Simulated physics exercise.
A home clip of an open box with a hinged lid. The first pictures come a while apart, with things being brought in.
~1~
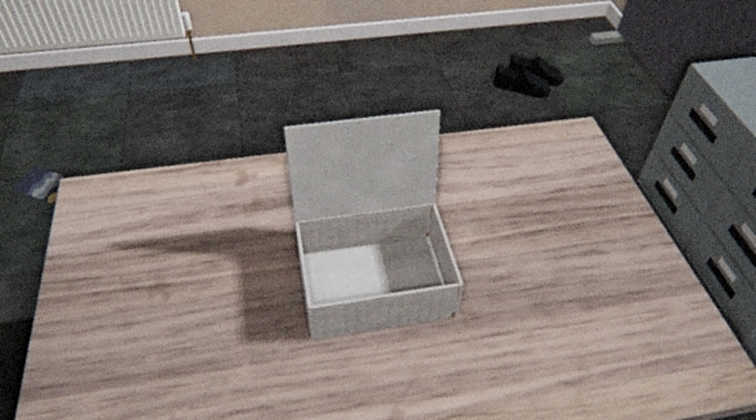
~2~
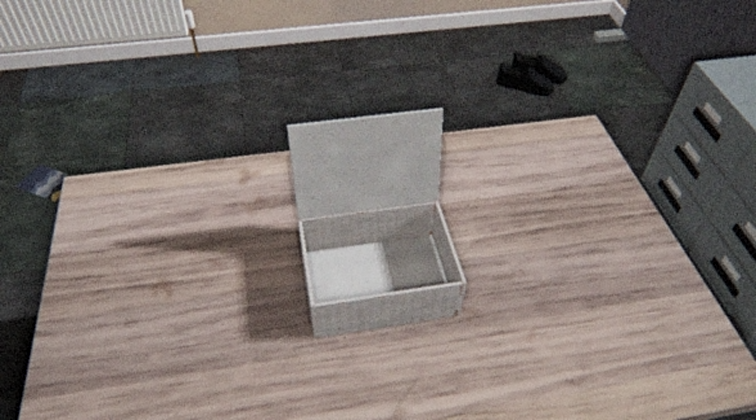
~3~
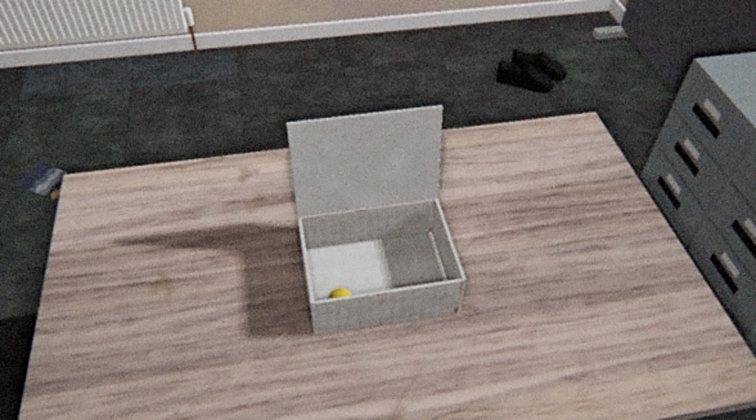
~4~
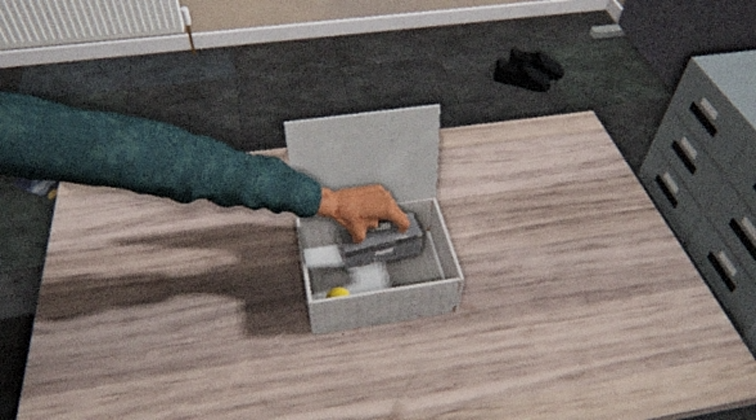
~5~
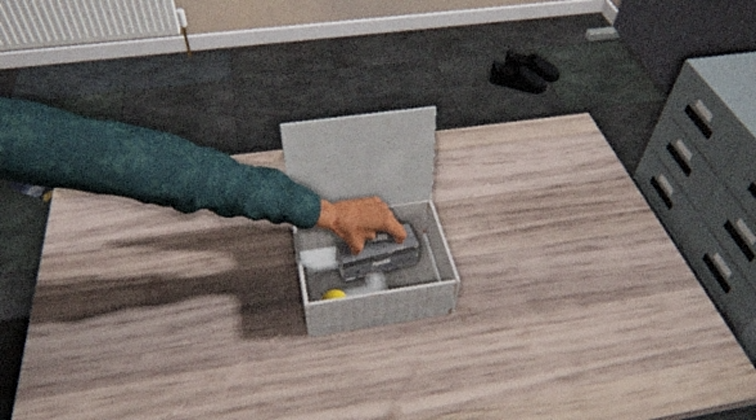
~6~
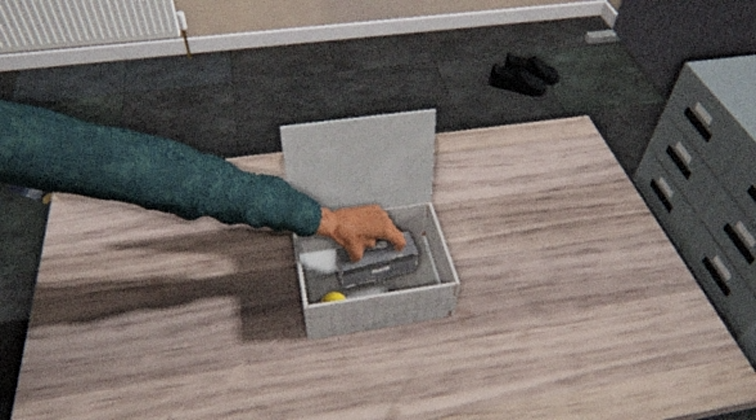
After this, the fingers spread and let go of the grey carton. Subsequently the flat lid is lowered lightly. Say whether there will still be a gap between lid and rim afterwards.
My guess is the lid ends up seated.
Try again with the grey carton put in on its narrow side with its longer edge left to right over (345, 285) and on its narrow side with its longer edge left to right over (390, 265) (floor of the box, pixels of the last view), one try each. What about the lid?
Try one: Lid goes down; try two: Lid goes down.
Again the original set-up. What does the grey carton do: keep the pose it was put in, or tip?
Once everything settles, the grey carton keeps its original angle.
Then, 0.40 s on from there, grey carton shifted a little near (378, 275); yellow lemon shifted a little.
Then, 1.40 s on from there, lid 72° above the rim; grey carton shifted a little near (378, 275); yellow lemon shifted a little.
Then, 1.80 s on from there, lid 42° above the rim; grey carton shifted a little near (378, 275); yellow lemon shifted a little.
Then, 2.10 s on from there, lid 14° above the rim; grey carton shifted a little near (378, 275); yellow lemon shifted a little.
In the end, lid shut; moved from the start, grey carton; yellow lemon unmoved. At the end, from the last picture's camera, grey carton near (378, 275).
